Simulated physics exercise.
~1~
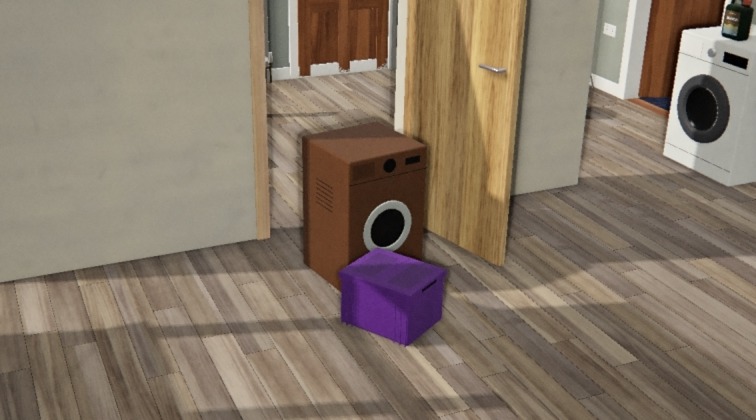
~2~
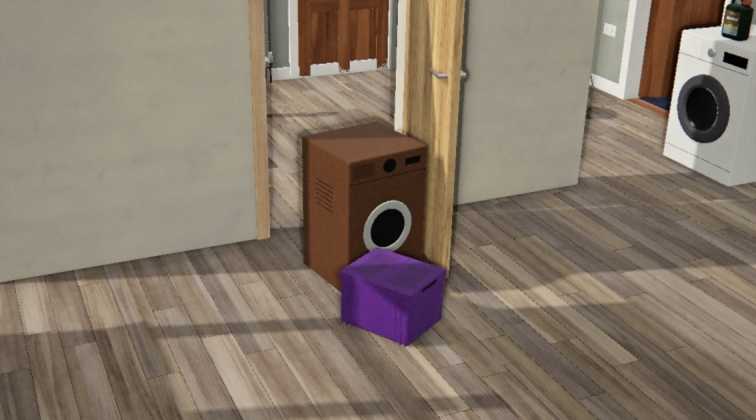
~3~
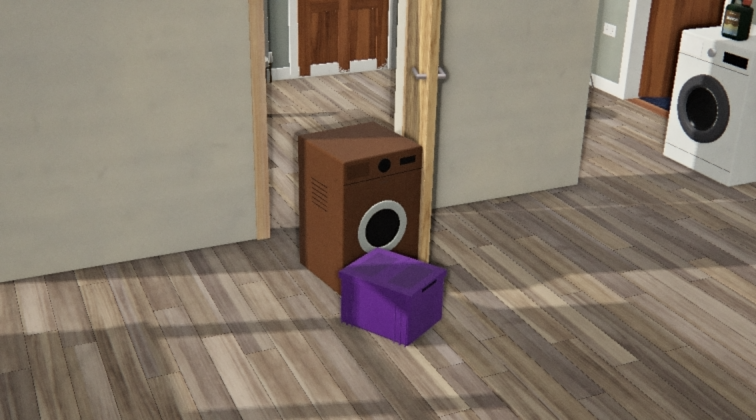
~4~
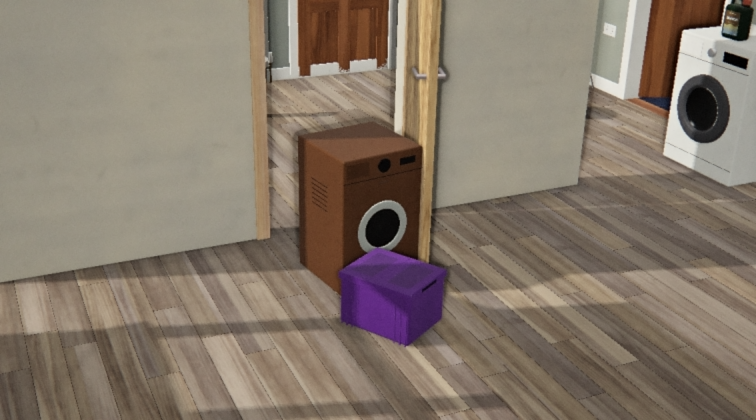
The open wooden door swings partway toward closing and stops against the brown washing machine.
